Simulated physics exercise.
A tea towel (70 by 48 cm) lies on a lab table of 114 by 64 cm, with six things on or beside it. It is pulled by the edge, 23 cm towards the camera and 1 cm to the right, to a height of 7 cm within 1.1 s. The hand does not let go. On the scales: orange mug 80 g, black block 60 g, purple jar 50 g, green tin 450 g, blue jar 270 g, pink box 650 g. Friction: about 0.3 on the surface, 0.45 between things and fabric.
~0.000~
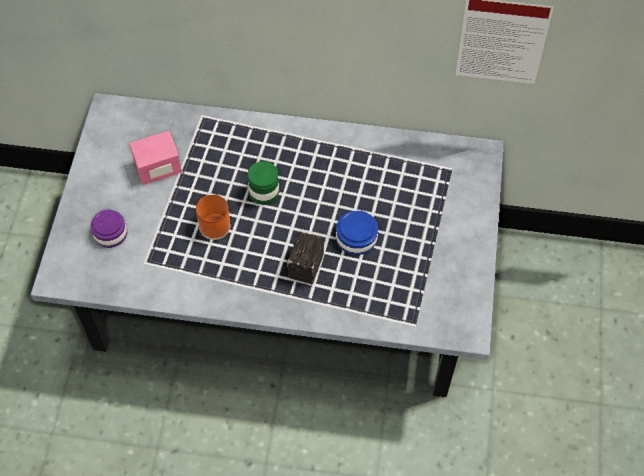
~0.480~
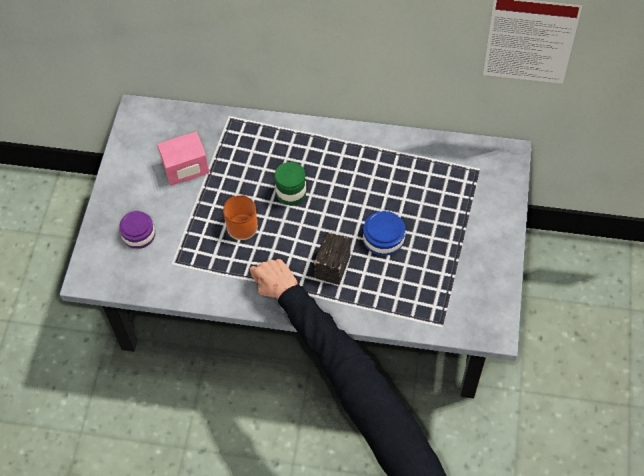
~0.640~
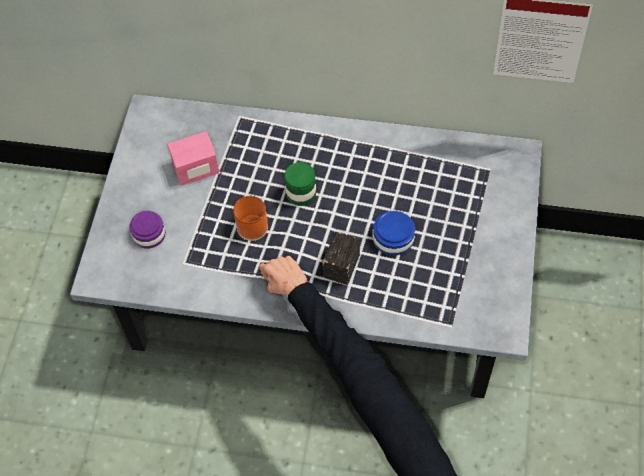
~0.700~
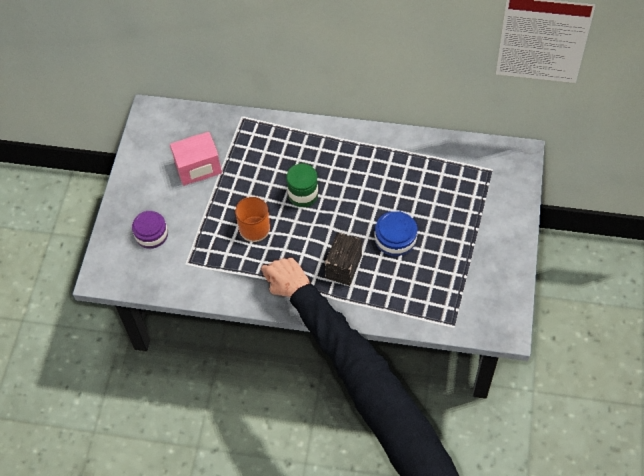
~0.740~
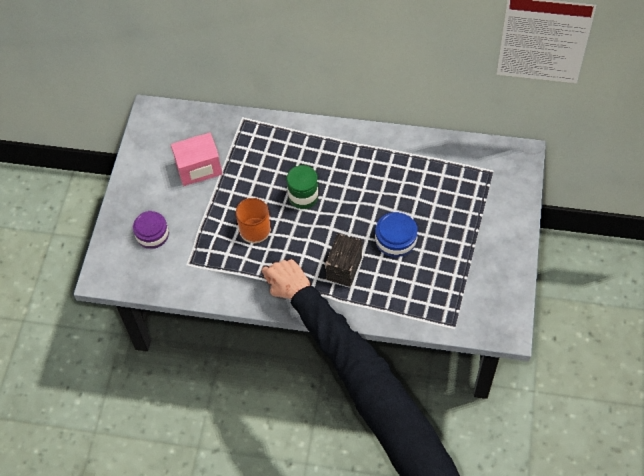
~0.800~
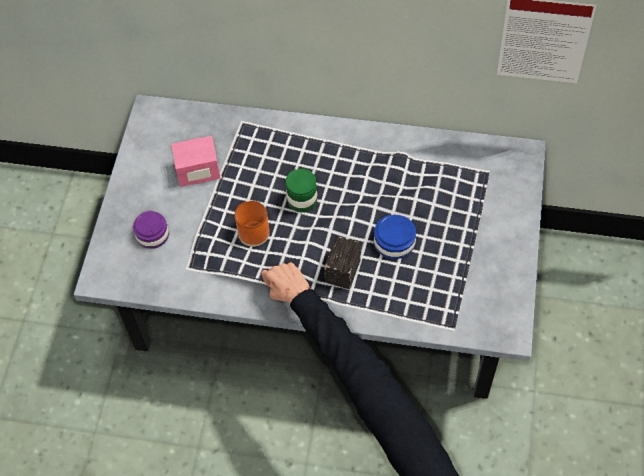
In this clip, an arm reaches in and grips the near edge of a dark checked cloth on a gray table; the cloth then shifts slightly toward the hand, wrinkling at its far edge, with the mug, block, tin and blue jar on it.
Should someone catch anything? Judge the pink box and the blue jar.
The pink box remains up there, the blue jar stays on.
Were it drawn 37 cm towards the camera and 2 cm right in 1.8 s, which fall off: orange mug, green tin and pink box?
Then: Orange mug falls off, green tin drops off, pink box stays up.
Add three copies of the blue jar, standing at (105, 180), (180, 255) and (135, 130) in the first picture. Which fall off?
In that order: Stays on, drops off, remains.
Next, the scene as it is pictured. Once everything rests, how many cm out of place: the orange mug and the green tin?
About: Orange mug off the top, green tin 25 cm.
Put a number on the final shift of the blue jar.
About: Blue jar 20 cm.
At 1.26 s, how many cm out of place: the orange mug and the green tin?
Orange mug 15 cm, green tin 15 cm.
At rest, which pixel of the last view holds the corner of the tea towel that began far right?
Near (434, 204).
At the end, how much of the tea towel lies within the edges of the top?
Some 75 per cent of it.
By 1.0 s, 100 % of the tea towel is still over the top; blue jar 5 cm off its start, pink box 3 cm off its start, green tin 9 cm off its start.
By 1.3 s, 90 % of the tea towel is still over the top; blue jar 11 cm off its start, pink box 3 cm off its start, green tin 17 cm off its start.
By 1.5 s, 80 % of the tea towel is still over the top; blue jar 17 cm off its start at (359, 273), pink box 3 cm off its start at (190, 159), green tin 23 cm off its start at (282, 252).
By 1.7 s, 75 % of the tea towel is still over the top; blue jar 19 cm off its start, pink box 3 cm off its start, orange mug 27 cm off its start.
By 3.3 s, 75 % of the tea towel is still over the top; blue jar 20 cm off its start at (353, 283), pink box 3 cm off its start at (190, 158), orange mug over the edge, black block over the edge.
